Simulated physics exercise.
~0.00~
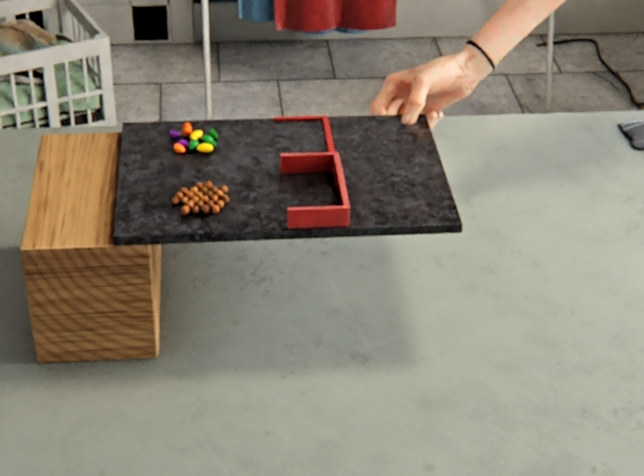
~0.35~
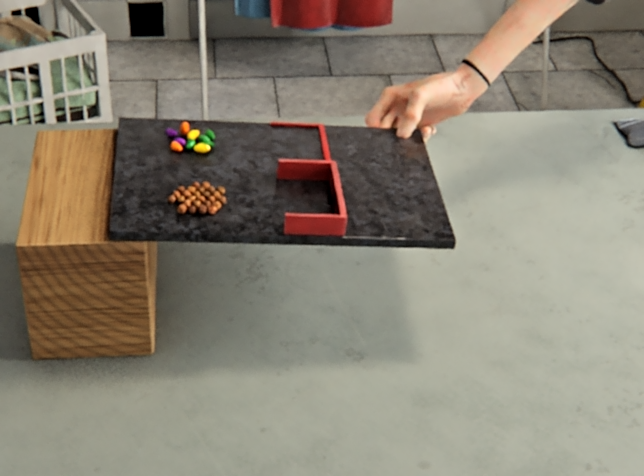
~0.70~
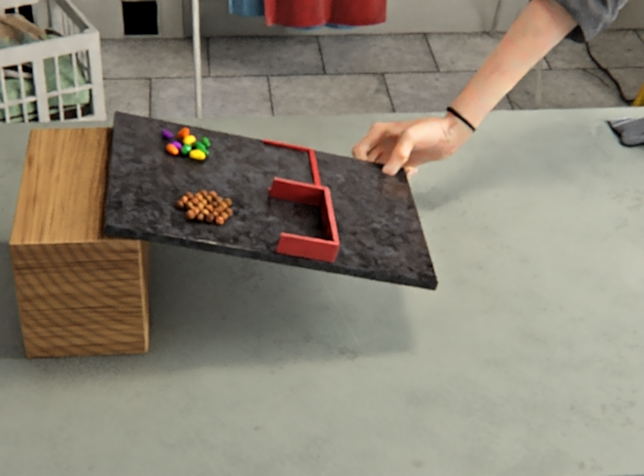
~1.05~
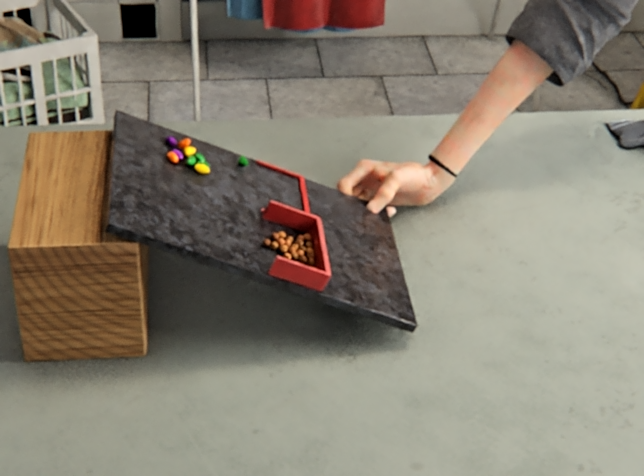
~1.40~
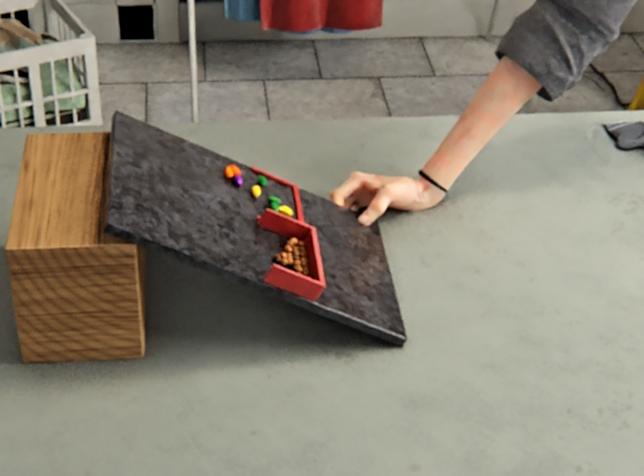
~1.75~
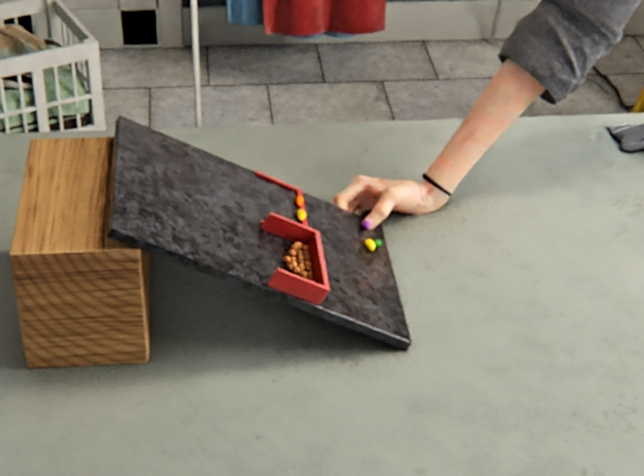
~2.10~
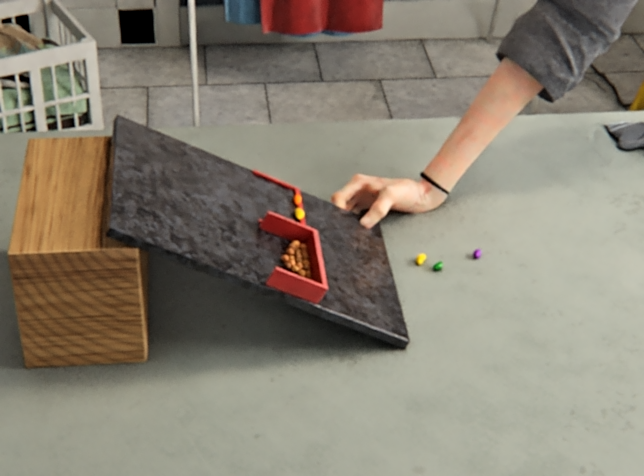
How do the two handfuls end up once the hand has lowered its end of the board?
The nearer brown pieces pile up behind their red barrier. Most of the farther, colourful ones get past theirs, with some ending up on the table and a few staying by the strip.
